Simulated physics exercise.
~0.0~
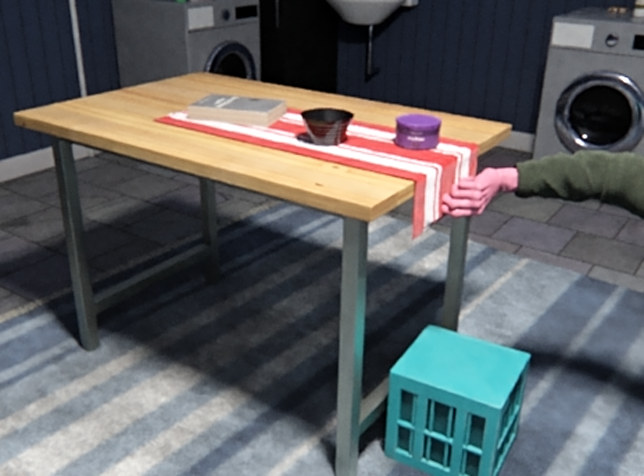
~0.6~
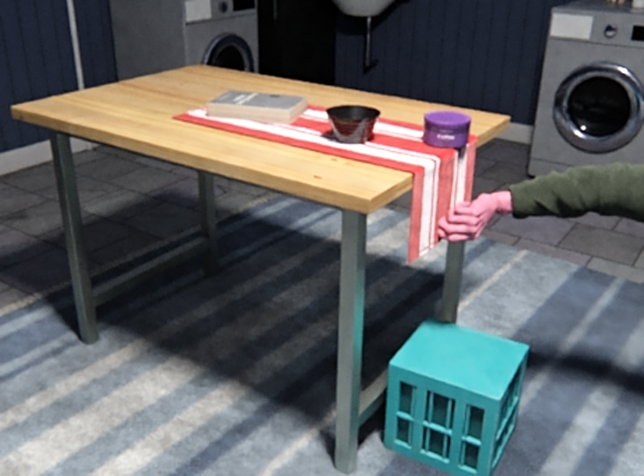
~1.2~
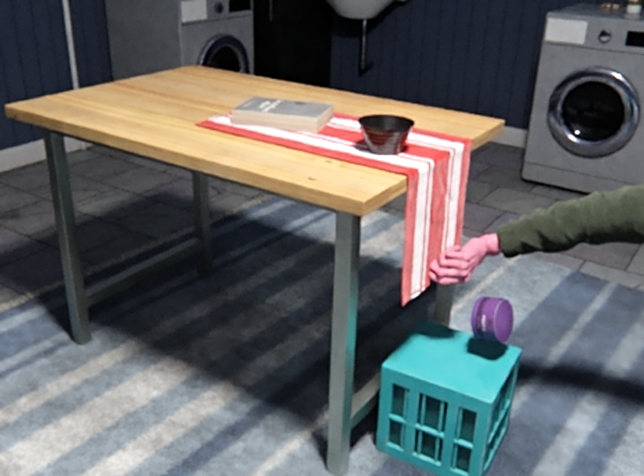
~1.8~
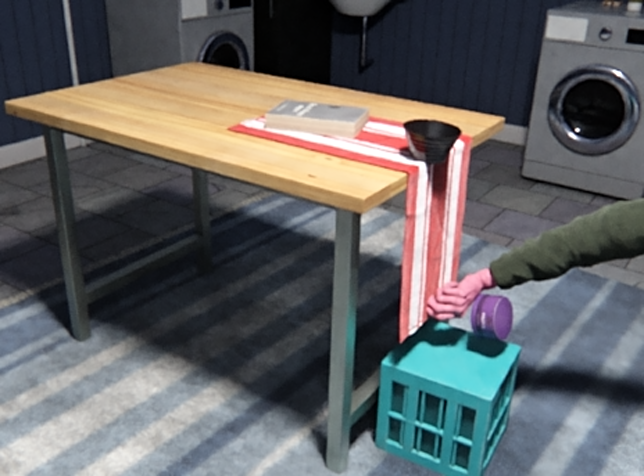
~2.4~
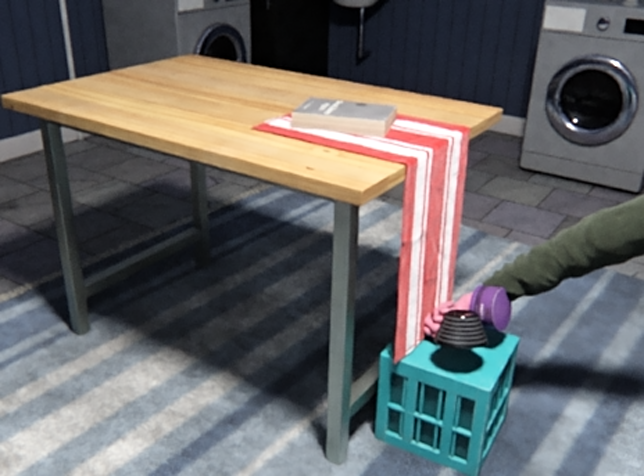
A gloved pink hand on a green-sleeved arm reaches in from the right and grips a red and white striped runner on a wooden table, seen from slightly above in a room with washing machines. A grey book, a black bowl and a purple tub rest on the cloth, and a turquoise crate stands below. As the hand draws the runner down, all three slide right. The tub drops off the end first, then the bowl follows. Finally the hem reaches the crate, both fallen things are down beside the hand, and the book remains on the table.
